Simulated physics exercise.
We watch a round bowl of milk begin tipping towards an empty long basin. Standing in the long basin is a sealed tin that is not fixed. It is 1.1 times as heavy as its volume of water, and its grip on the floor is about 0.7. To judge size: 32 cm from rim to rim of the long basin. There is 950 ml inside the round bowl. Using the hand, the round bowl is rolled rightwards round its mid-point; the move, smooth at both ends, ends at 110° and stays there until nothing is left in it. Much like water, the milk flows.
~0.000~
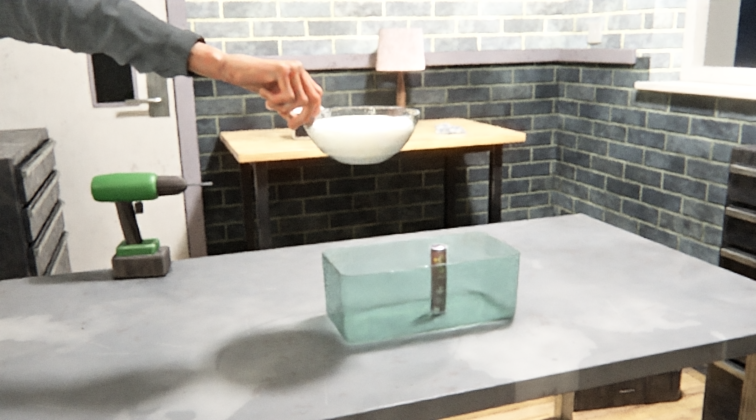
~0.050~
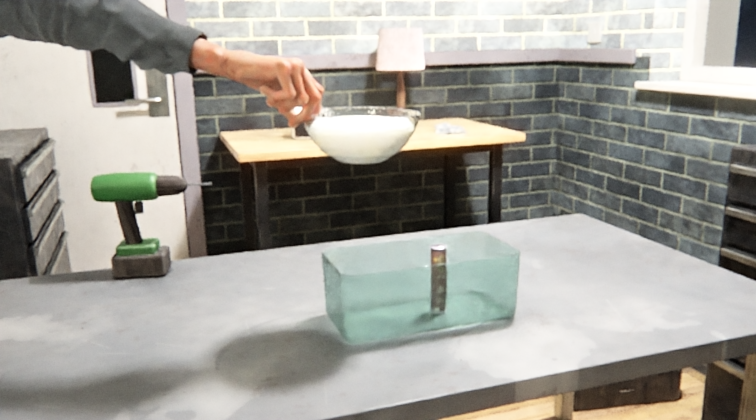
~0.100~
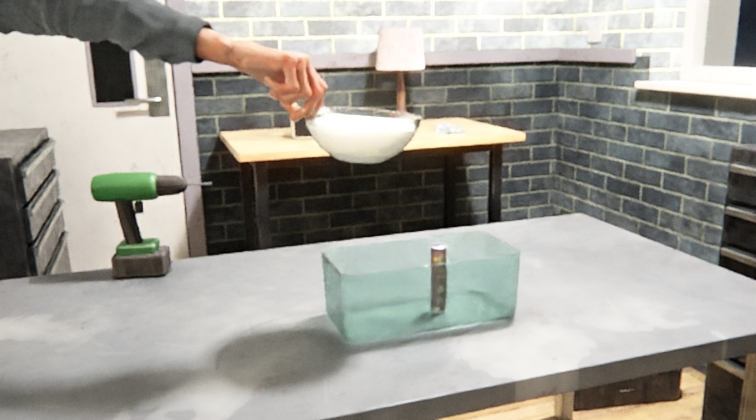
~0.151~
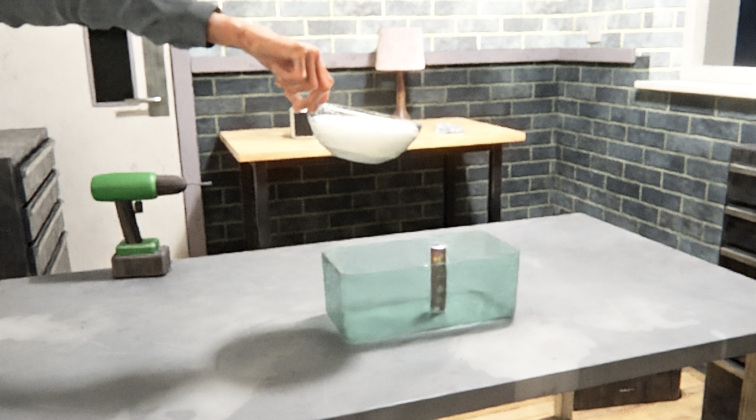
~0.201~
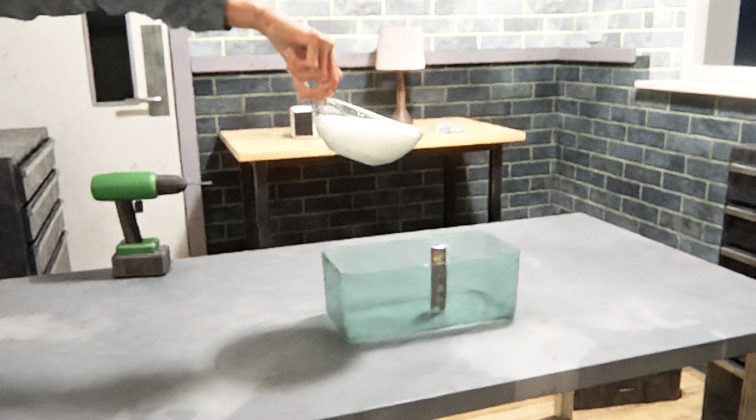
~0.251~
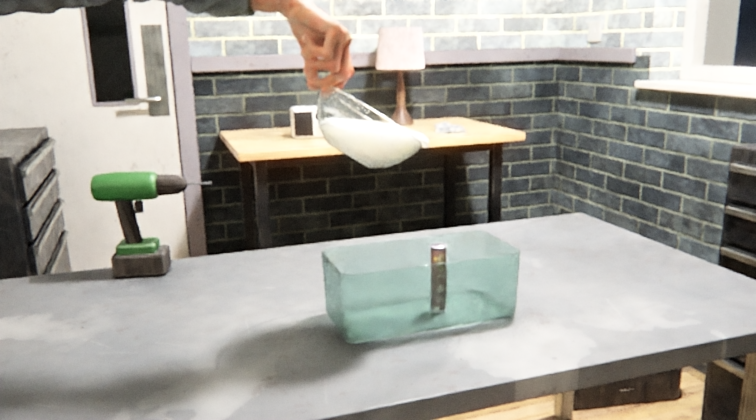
At the start, a hand holds a round glass bowl of milk almost level above an empty long basin with a small cylindrical object in it, beside a green drill. The hand rolls the bowl rightwards, slightly at first and then steeply, and the milk shifts to the lowered right rim.
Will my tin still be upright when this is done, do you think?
I expect it to stay the right way up.
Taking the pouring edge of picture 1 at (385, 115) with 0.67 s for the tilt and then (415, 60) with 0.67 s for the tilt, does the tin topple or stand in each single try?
The tin overturns the first time and stays vertical the second time.
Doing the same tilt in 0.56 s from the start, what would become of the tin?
Then it keeps standing.
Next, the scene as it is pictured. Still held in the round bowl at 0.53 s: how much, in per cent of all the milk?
I'd put it near 4 percent.
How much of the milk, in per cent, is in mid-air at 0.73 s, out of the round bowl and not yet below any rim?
Around 16 percent of it is airborne.
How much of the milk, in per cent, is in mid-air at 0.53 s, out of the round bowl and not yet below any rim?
Share: Roughly 54 per cent.
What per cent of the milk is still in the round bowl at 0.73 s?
Remaining share: Approx. 0 %.
Then, 0.53 s in, the tilt is 98° and 4 per cent is still to pour; the tin stands where it began.
Then, 0.73 s in, the tilt is 110° and 0 per cent is still to pour; the tin stands where it began.
Then, 0.94 s in, the tilt is 110° and 0 per cent is still to pour; the tin stands where it began.
Then, 1.17 s in, the tilt is 110° and 0 per cent is still to pour; the tin stands where it began.
Finally, the tin stands where it began.
